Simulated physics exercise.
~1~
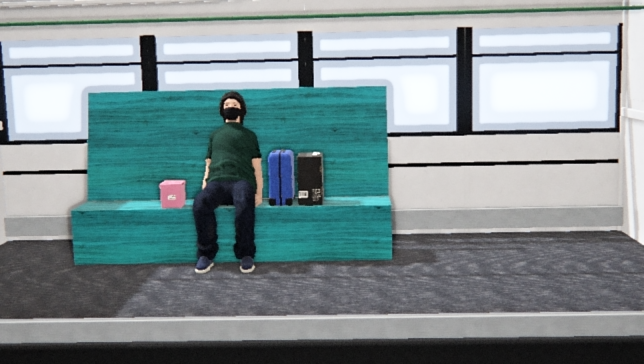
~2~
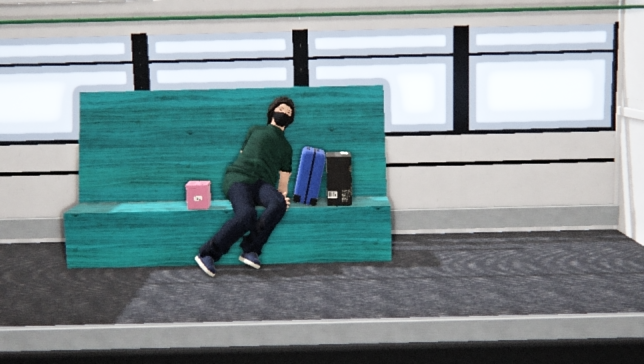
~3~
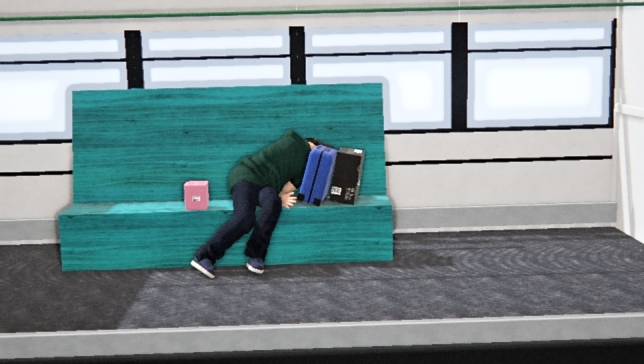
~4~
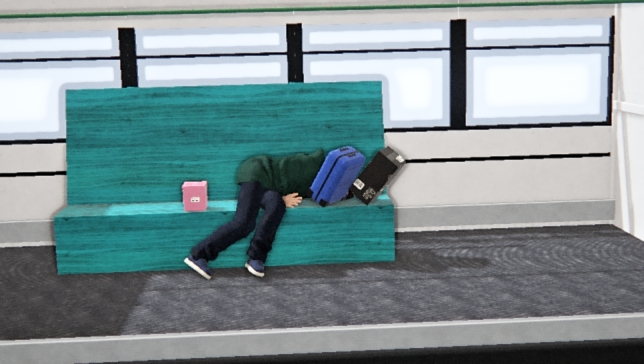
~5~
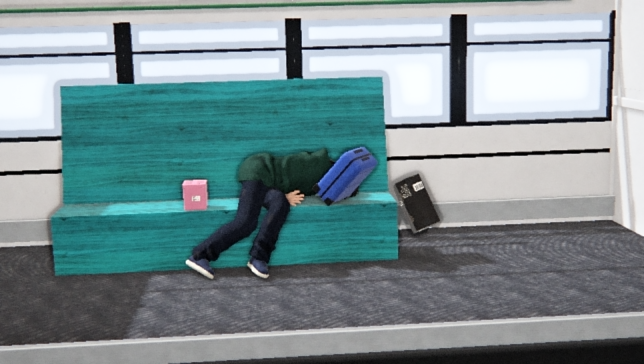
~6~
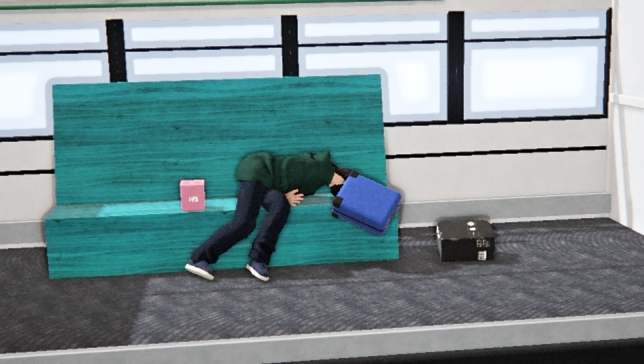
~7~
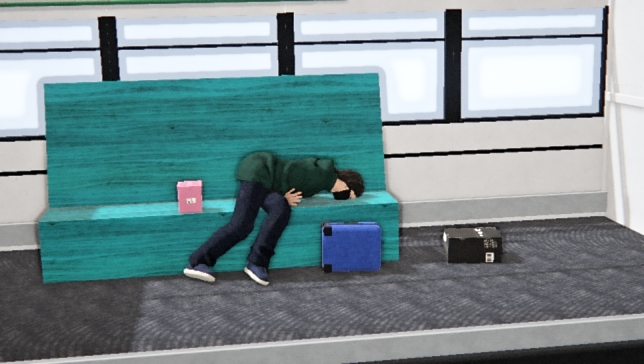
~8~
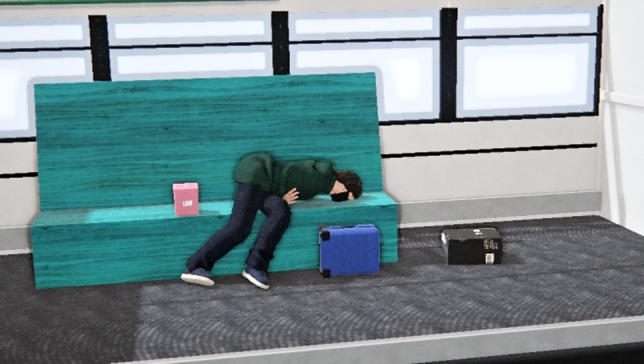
In this clip, a masked person seated on a teal bench slumps right into a blue case and a black case, tipping both off the bench's right end onto the floor, and ends lying sideways on the seat while a small pink container stays on the bench.
